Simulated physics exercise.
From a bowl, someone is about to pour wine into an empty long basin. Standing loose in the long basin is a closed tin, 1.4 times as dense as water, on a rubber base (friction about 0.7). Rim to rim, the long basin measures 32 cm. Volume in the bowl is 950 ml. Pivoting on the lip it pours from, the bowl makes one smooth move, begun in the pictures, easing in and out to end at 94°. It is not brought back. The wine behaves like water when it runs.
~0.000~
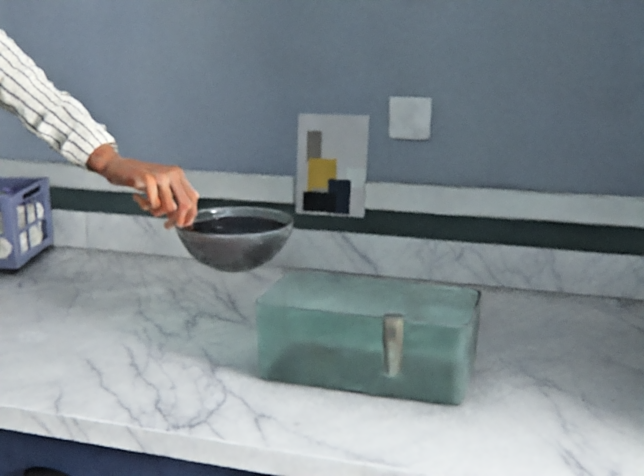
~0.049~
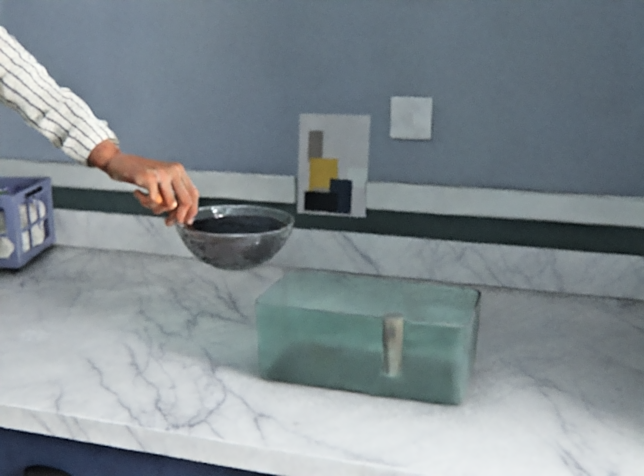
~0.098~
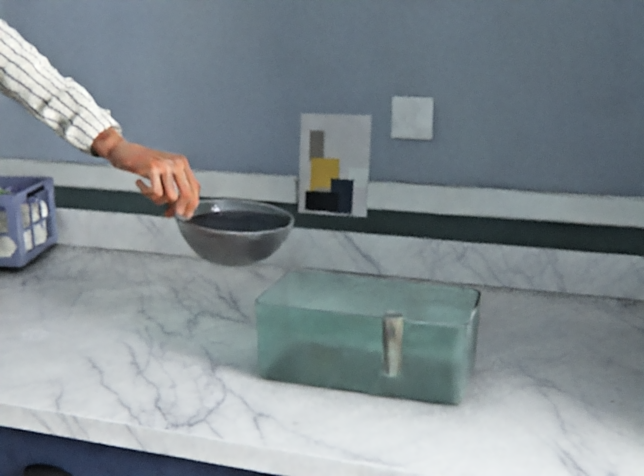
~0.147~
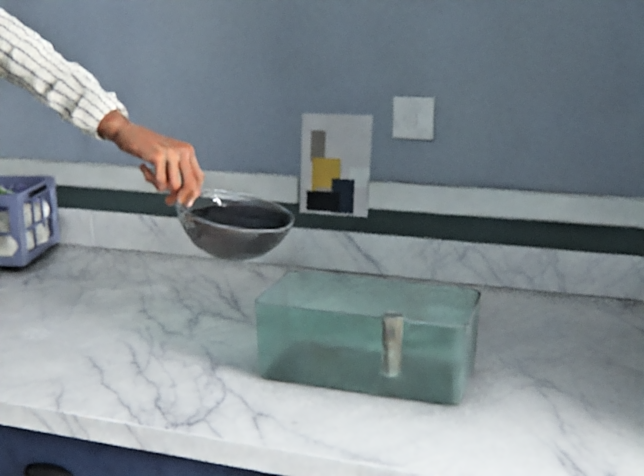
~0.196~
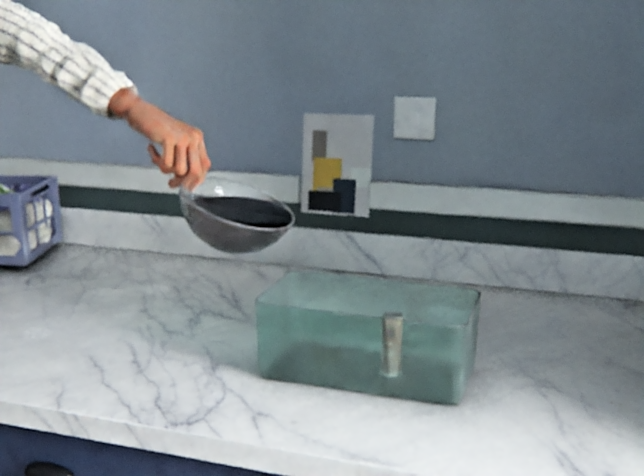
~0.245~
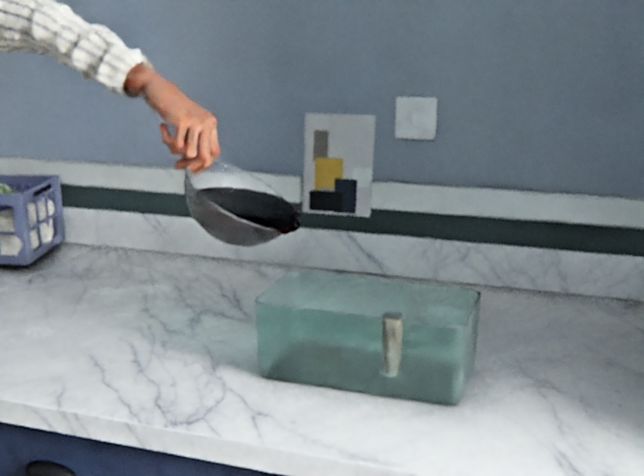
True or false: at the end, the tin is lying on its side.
True.
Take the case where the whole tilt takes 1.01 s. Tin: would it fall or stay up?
In that case the tin does not tip.
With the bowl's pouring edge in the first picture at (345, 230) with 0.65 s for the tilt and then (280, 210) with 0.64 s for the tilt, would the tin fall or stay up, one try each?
Run one: It does not tip. Run two: It tumbles.
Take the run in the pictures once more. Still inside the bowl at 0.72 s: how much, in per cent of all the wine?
I reckon near 0 per cent still sits there.
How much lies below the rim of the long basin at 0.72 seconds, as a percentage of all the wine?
That comes to about 94 percent.
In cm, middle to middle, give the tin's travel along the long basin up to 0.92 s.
Around 1 cm.
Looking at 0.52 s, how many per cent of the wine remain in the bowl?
At that time about 22 in a hundred parts are still held.
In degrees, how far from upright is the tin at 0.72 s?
I'd put it at close to 0 degrees off upright.
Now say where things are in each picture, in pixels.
Tilt 0°; pouring edge (290, 227); surface from (187, 224) to (288, 233); the long basin's rim runs from (272, 288) to (476, 308); the tin's top is at (394, 317), in the first frame.
Tilt 1°; pouring edge (290, 227); surface from (187, 222) to (288, 231), in the second frame.
Tilt 5°; pouring edge (290, 226); surface from (188, 218) to (288, 228), in the third frame.
Tilt 11°; pouring edge (290, 226); surface from (190, 211) to (290, 224), in the fourth frame.
Tilt 20°; pouring edge (290, 227); surface from (193, 201) to (292, 221); 2 per cent is over the edge, in the fifth frame.
Tilt 29°; pouring edge (289, 227); surface from (197, 191) to (284, 216); 6 per cent is over the edge, in the sixth frame.
After 0.52 s the tilt is 84° and 23 per cent is still to pour; the tin stands where it began.
After 0.72 s the tilt is 94° and 0 per cent is still to pour; the tin stands 2 cm from where it began.
After 0.92 s the tilt is 94° and 0 per cent is still to pour; the tin leans 15°.
After 1.15 s the tilt is 94° and 0 per cent is still to pour; the tin lies on its side.
In the end the tin lies on its side.
